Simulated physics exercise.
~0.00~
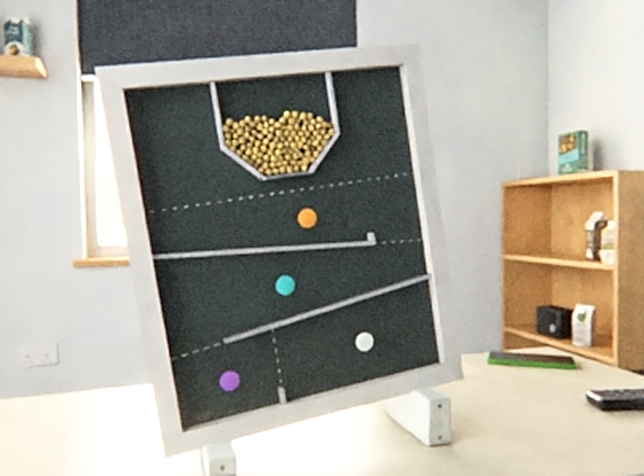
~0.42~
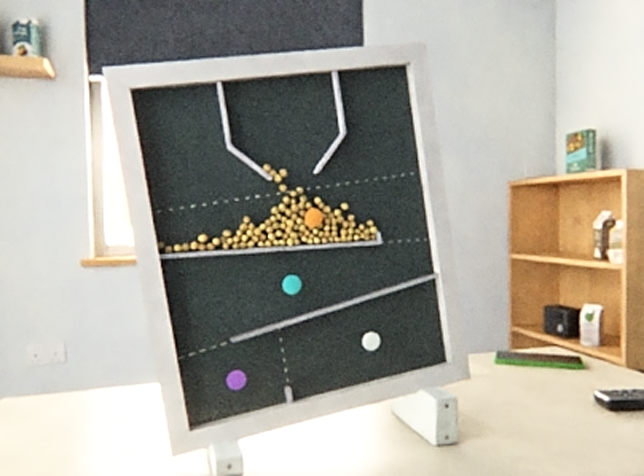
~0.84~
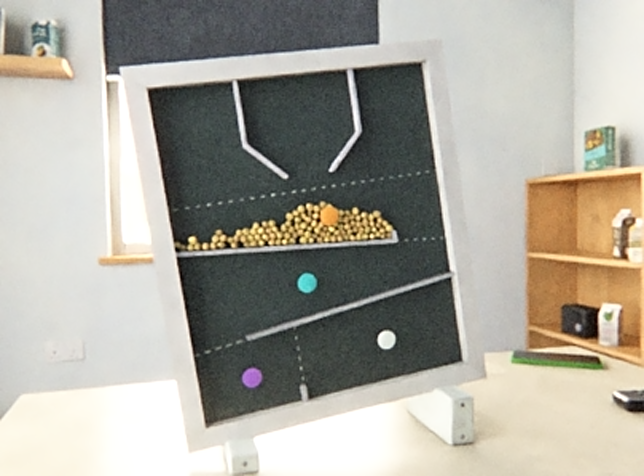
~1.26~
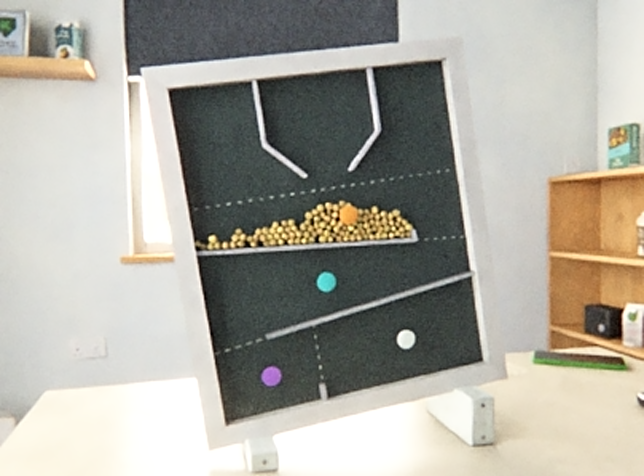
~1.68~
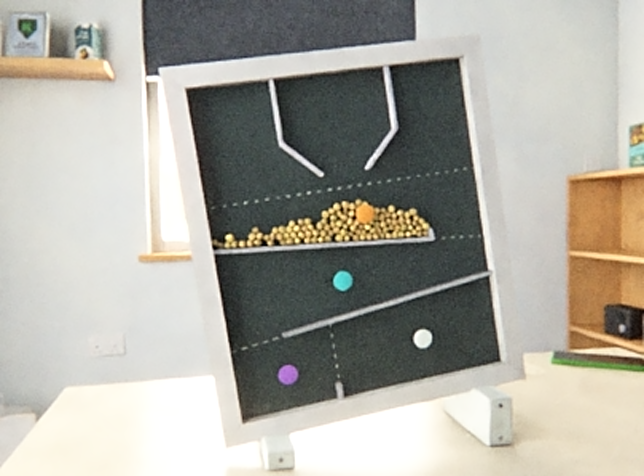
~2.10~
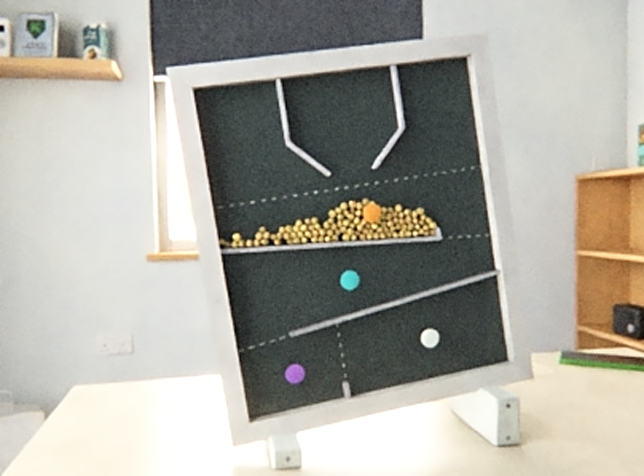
In a tilted clear-fronted box, pale beads drop from a hopper and settle around the orange dot.
